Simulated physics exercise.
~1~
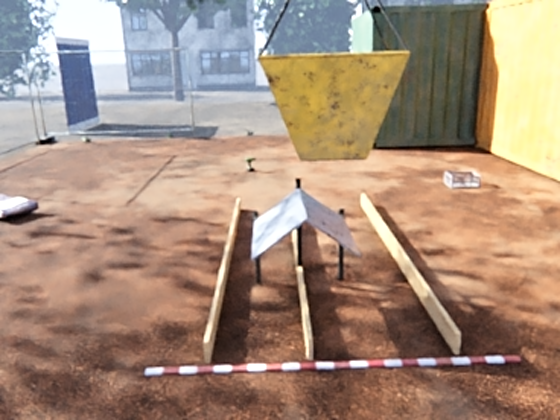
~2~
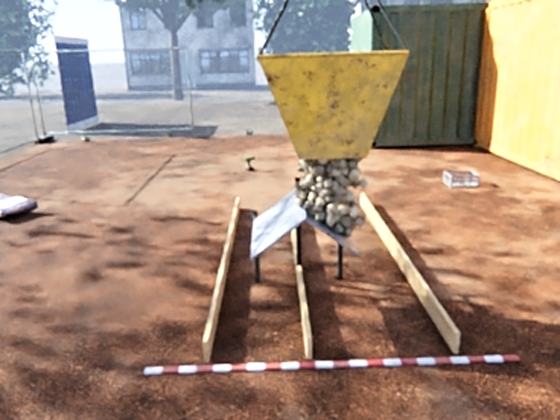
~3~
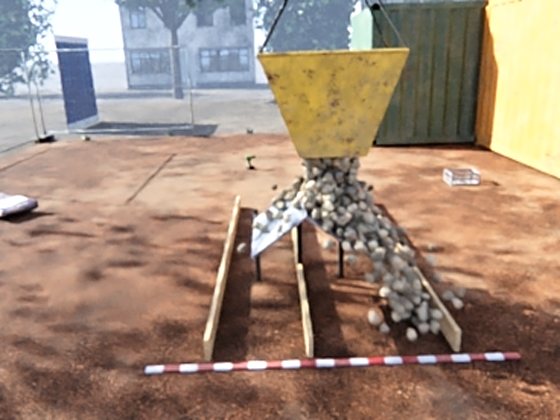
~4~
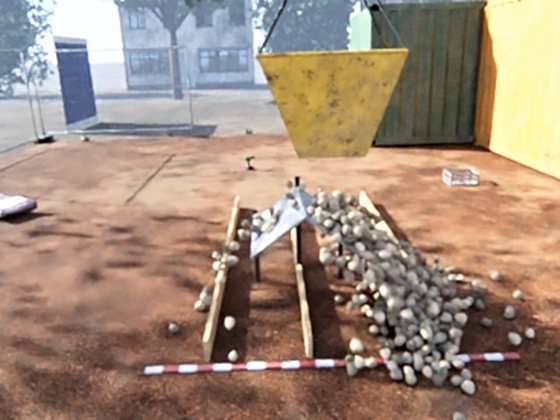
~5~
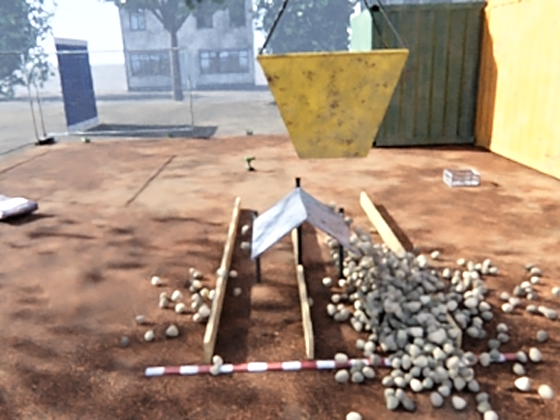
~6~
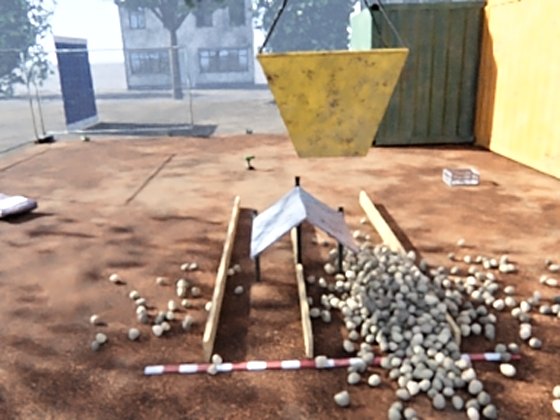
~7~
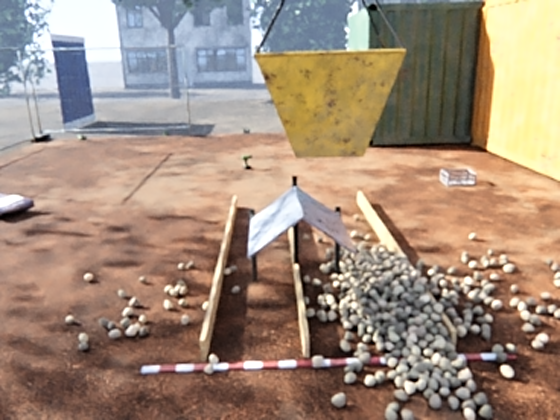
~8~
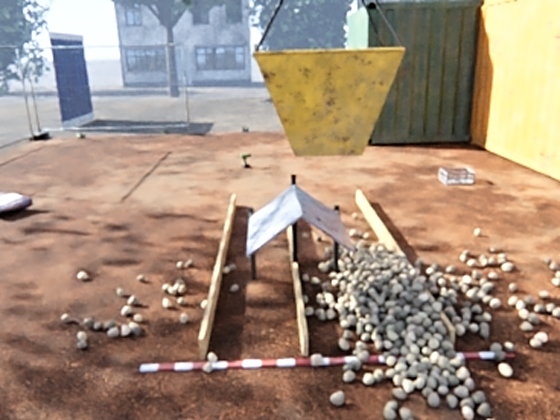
Smooth round stones poured from a hanging yellow hopper onto a small peaked metal roof and slid mostly down its right side, spilling over the boards and the red and white bar, and settled in a big heap on the right with a few scattered left.
